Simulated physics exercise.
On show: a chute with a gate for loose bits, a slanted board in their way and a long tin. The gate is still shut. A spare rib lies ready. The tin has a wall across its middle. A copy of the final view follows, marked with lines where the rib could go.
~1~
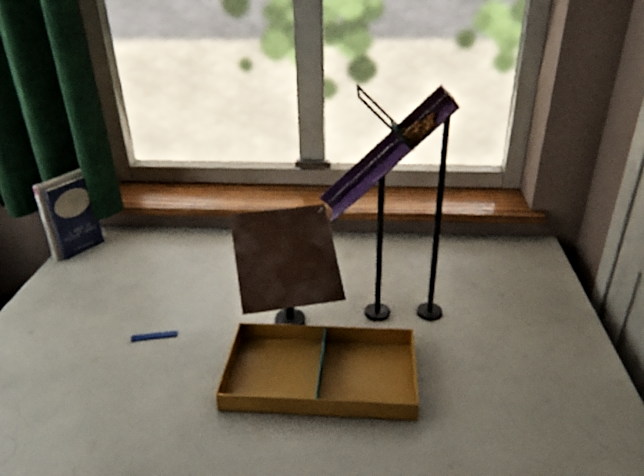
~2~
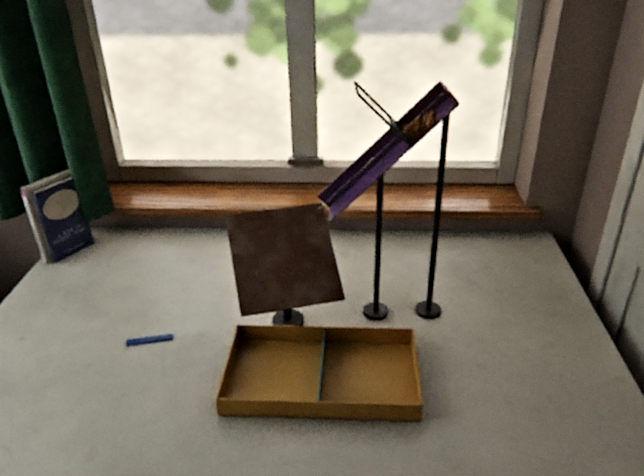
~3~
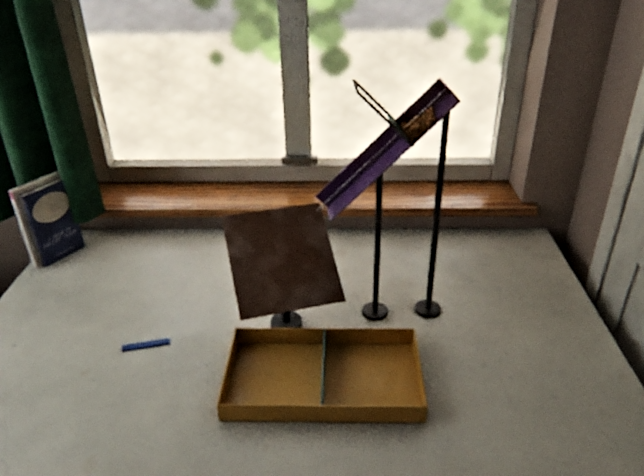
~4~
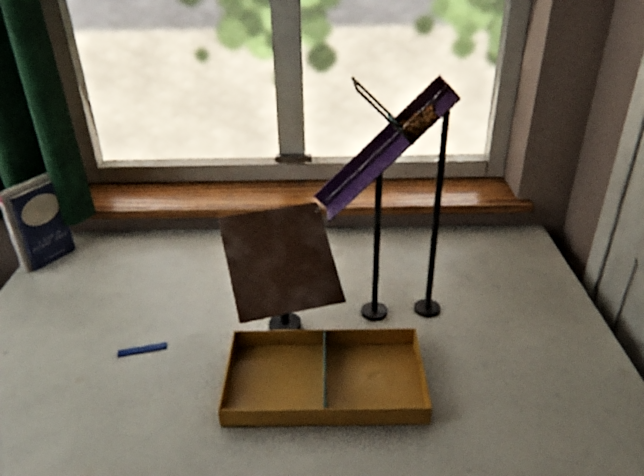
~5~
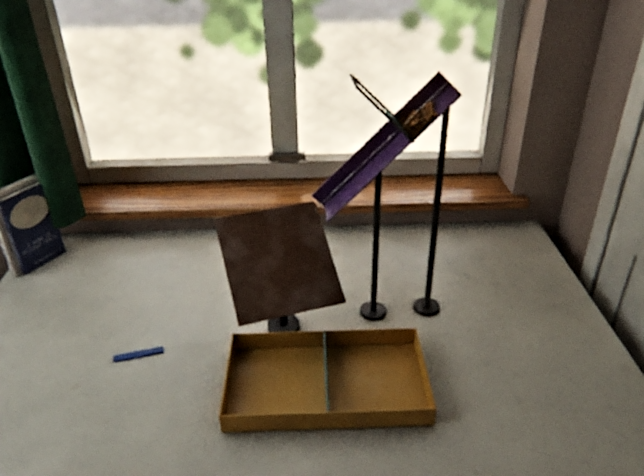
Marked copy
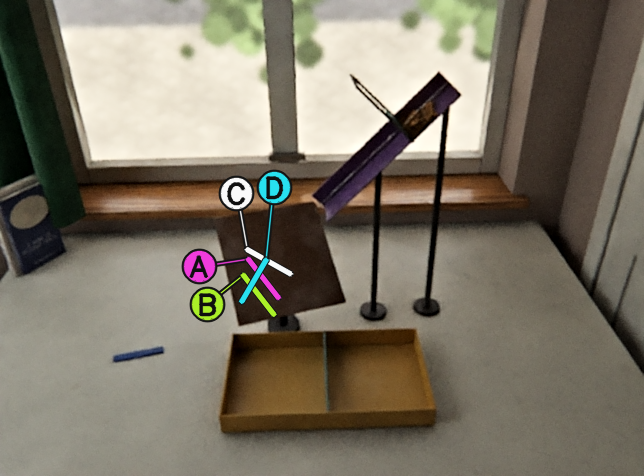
A purple chute on black stands, a brown board and a divided tan tray staying still as the view shifts slightly.
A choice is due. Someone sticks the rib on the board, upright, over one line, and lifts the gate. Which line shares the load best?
C.
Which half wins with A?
The left half.
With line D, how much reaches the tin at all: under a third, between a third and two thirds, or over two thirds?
It is over two thirds.
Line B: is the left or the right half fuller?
More lands on the left.
On the marked copy, line A from (248, 259) to (278, 297); line B from (243, 275) to (273, 314); line C from (247, 249) to (290, 273); line D from (266, 260) to (241, 301).
If A is chosen, of what is caught, nearly all in the left half, a small part in the right.
If B is chosen, of what is caught, nearly all in the left half, a small part in the right.
If C is chosen, of what is caught, about two thirds in the left half, about a third in the right.
If D is chosen, of what is caught, nearly all in the left half, a small part in the right.
